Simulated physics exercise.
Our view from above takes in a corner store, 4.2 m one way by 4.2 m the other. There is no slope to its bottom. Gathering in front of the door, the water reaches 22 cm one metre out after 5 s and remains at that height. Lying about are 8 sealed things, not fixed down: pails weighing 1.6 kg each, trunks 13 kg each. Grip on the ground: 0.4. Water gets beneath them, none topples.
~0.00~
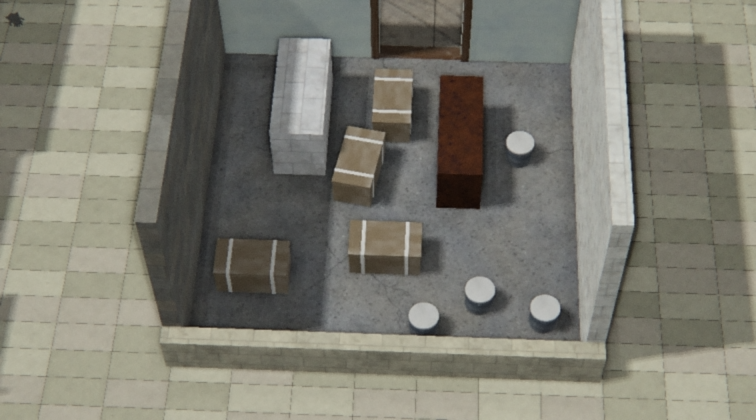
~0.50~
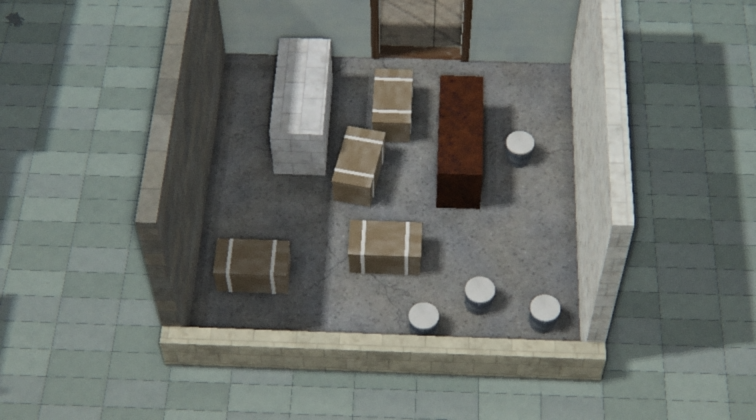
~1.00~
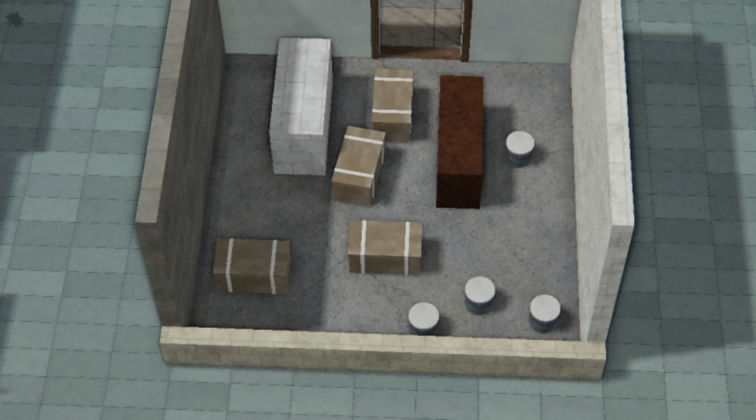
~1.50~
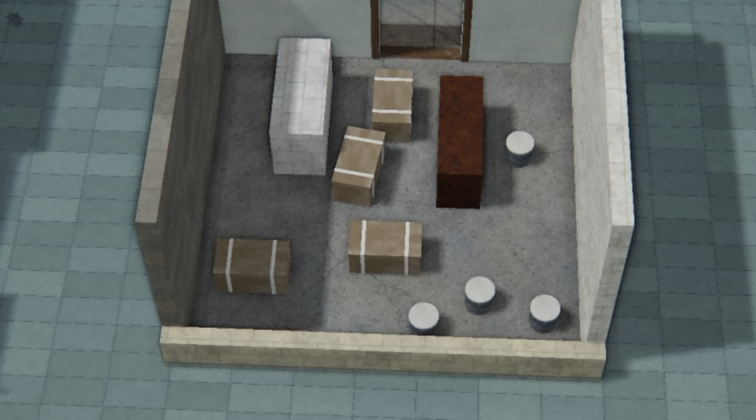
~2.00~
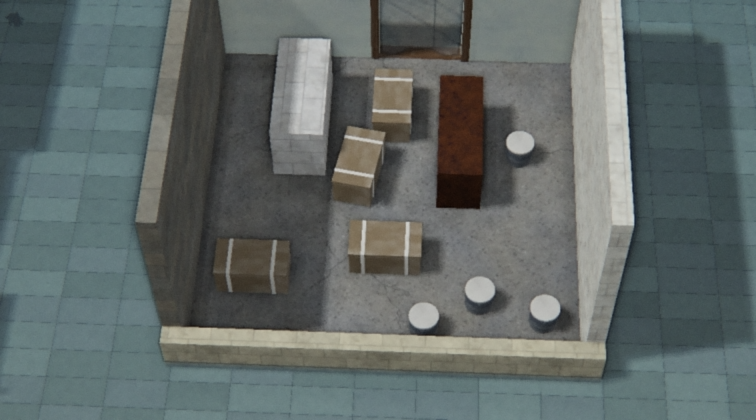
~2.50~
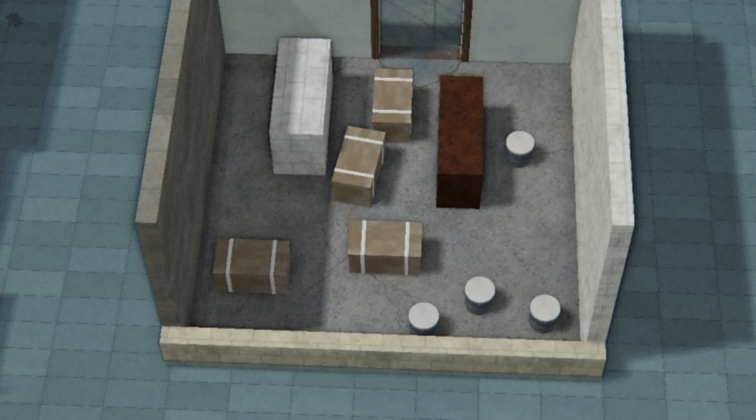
The paving outside turns from beige to blue-green while the crates inside stay still.
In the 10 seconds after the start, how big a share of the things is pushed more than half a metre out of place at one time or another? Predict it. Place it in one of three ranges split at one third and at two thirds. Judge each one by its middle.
Prediction: A high fraction.
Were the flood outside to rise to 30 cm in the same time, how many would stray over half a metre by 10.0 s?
7.
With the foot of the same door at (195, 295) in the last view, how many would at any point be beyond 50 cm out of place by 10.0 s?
Result: 6 of them.
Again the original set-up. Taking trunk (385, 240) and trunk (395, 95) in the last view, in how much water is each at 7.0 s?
I'd estimate 3 cm for the first and 8 cm for the second.
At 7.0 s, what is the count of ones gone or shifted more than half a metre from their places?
By my reckoning, 3.
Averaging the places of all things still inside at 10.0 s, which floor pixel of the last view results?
I'd put it around (392, 280).
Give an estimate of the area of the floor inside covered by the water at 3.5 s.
About 1.5 m2.
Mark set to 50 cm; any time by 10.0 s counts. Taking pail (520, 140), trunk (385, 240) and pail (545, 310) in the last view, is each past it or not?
First not as far, then farther, then farther.
After 3.5 s 0 of 8 are over 50 cm from their spots; 0 afloat.
After 4.5 s 0 of 8 are over 50 cm from their spots; 0 afloat.
After 7.0 s 3 of 8 are over 50 cm from their spots; 2 afloat.
After 10.0 s 7 of 8 are over 50 cm from their spots, and 7 have been at some point; 8 afloat.
